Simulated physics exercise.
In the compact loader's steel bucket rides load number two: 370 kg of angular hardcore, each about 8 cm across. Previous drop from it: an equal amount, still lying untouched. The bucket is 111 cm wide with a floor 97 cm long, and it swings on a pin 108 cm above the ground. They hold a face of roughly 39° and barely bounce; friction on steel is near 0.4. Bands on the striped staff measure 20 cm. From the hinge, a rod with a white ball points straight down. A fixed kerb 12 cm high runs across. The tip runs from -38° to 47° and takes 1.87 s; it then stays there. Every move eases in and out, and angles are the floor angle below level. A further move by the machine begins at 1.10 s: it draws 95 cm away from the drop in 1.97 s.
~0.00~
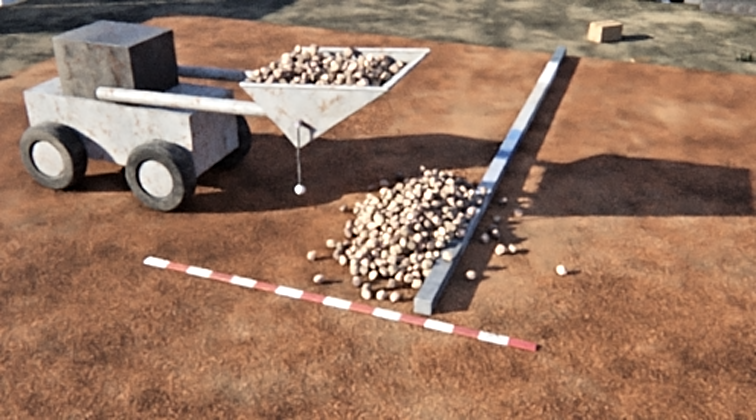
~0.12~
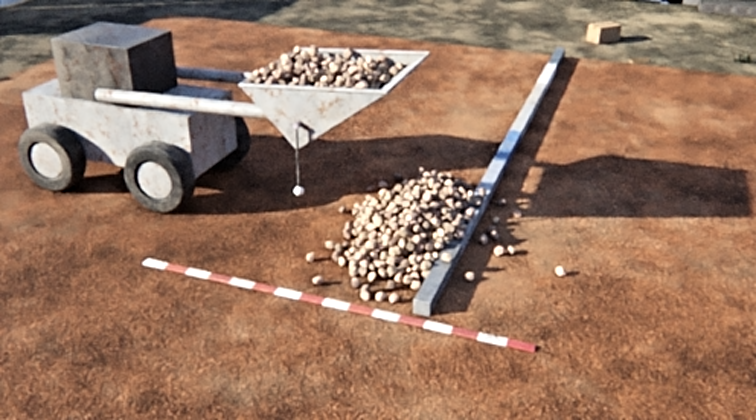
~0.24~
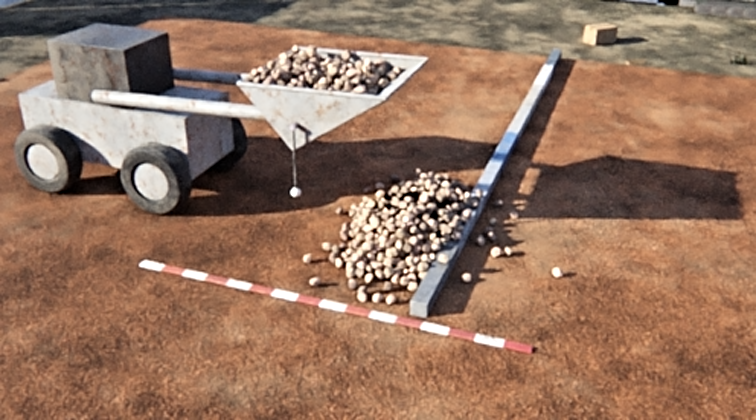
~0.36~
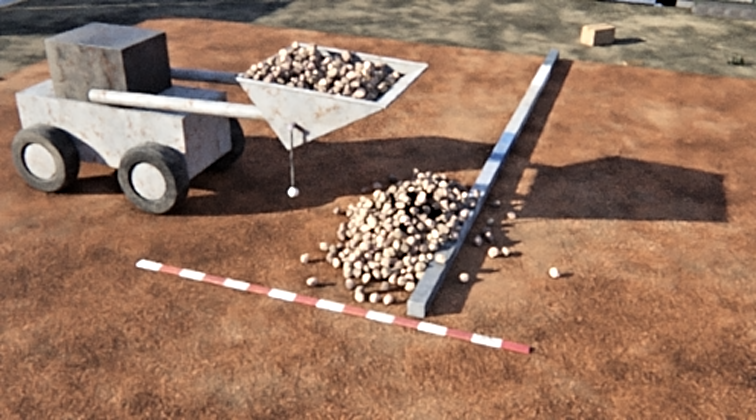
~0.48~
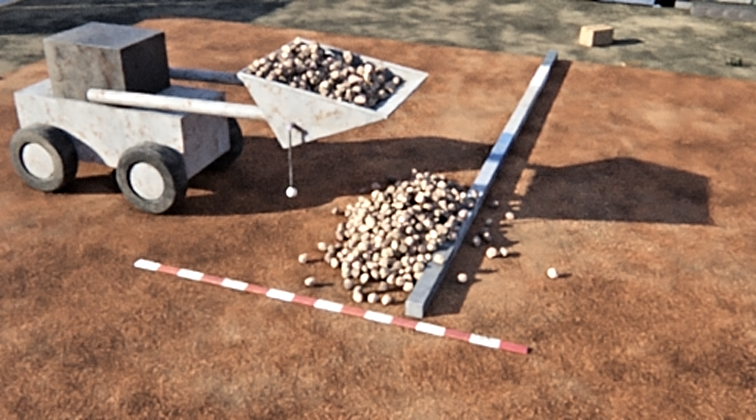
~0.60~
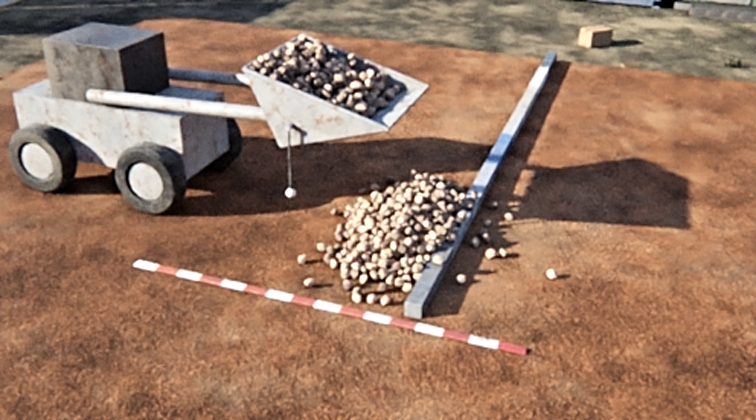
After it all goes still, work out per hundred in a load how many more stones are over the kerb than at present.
Around 0 stones per hundred.
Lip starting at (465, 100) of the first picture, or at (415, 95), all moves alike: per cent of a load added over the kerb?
About 25 per cent from the first spot and 0 per cent from the second.
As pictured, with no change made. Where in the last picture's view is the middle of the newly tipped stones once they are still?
(355, 207).
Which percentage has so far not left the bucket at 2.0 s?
Close to 5 in a hundred.
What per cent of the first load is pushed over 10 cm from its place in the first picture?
The answer is about 0 per cent.
After 1.4 s the floor is at 34°; in per cent of one load, 97 in the bucket, 101 on this side of the kerb, 2 over the kerb; the foremost stones are at (497, 246).
After 2.0 s the floor is at 47°; in per cent of one load, 6 in the bucket, 192 on this side of the kerb, 2 over the kerb; the foremost stones are at (497, 246).
After 3.5 s the floor is at 47°; in per cent of one load, 0 in the bucket, 198 on this side of the kerb, 2 over the kerb; the foremost stones are at (497, 246).
After 6.2 s the floor is at 47°; in per cent of one load, 0 in the bucket, 198 on this side of the kerb, 2 over the kerb; the foremost stones are at (497, 246). Net gain over the kerb, 0.
